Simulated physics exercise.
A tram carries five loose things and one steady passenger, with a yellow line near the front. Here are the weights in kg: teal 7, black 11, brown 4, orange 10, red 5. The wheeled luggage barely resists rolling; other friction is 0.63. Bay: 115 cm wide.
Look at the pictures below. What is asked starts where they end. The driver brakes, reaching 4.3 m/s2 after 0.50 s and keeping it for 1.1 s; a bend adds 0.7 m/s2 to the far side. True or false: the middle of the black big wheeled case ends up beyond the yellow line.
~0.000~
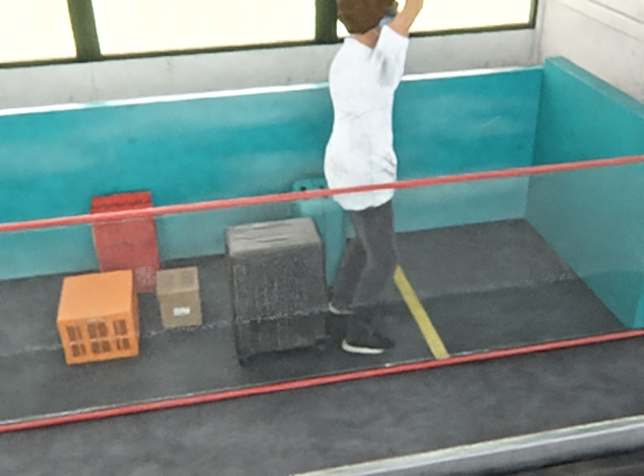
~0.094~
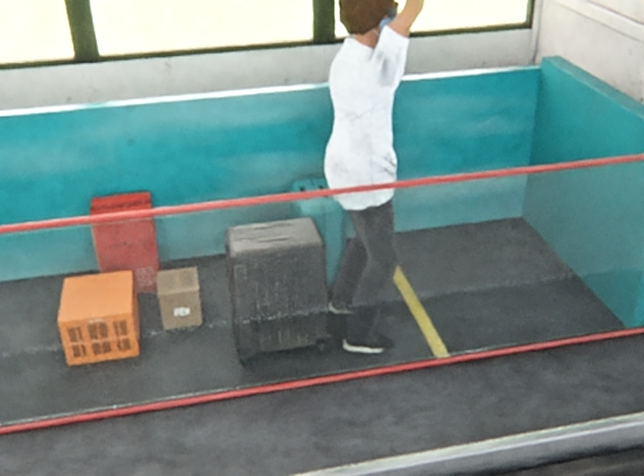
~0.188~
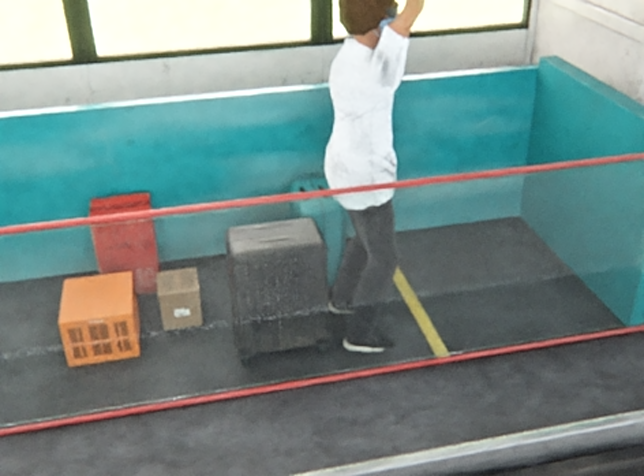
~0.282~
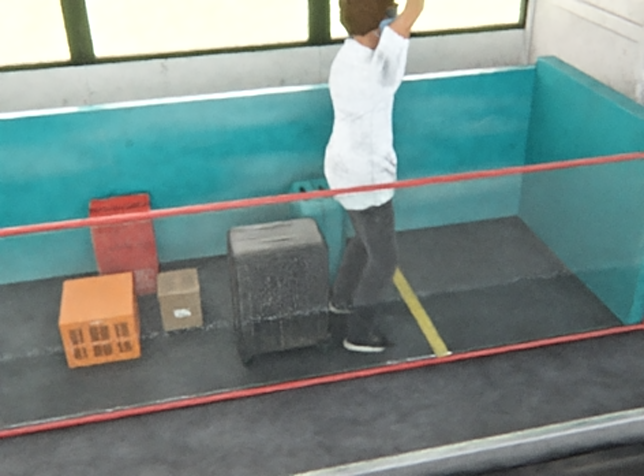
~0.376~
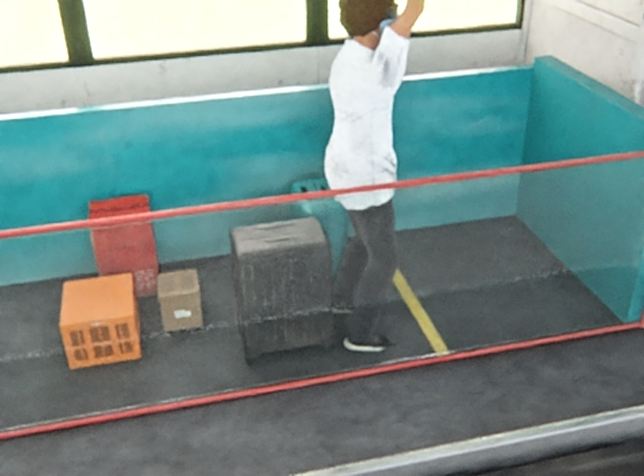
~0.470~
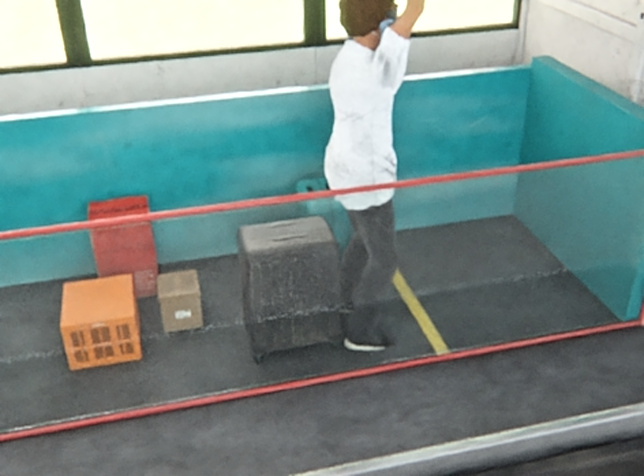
False.
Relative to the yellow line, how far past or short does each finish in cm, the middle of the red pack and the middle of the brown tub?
Red pack, 140 centimetres short; brown tub, 110 centimetres short.
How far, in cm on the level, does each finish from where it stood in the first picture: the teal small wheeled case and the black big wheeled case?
Roughly: Teal small wheeled case 120; black big wheeled case 10.
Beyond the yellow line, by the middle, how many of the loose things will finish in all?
Total tallied: 1.
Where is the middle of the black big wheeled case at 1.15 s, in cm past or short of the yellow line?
Some 60 cm short of it.
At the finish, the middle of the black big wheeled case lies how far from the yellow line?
About 60 cm short of it.
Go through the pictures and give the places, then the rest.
In the first frame, black big wheeled case (277, 291), brown tub (180, 298).
In the second frame, black big wheeled case (277, 291), brown tub (180, 299).
In the third frame, black big wheeled case (278, 291), brown tub (180, 299).
In the fourth frame, black big wheeled case (279, 291), brown tub (180, 300).
In the fifth frame, black big wheeled case (283, 291), brown tub (180, 301).
In the sixth frame, black big wheeled case (290, 289), brown tub (180, 301).
After 0.75 s the black big wheeled case is 59 cm short of the yellow line, tilted 0°, near (299, 283) in the last picture's view.
After 1.15 s the black big wheeled case is 58 cm short of the yellow line, tilted 0°, near (303, 285) in the last picture's view; the brown tub 112 cm short of the yellow line, tilted 0°.
After 1.65 s the black big wheeled case is 58 cm short of the yellow line, tilted 0°, near (303, 285) in the last picture's view.
At rest, 2.3 s, teal small wheeled case crosses the yellow line; black big wheeled case stops short of the yellow line; brown tub stops short of the yellow line; orange crate stops short of the yellow line; red pack stops short of the yellow line.
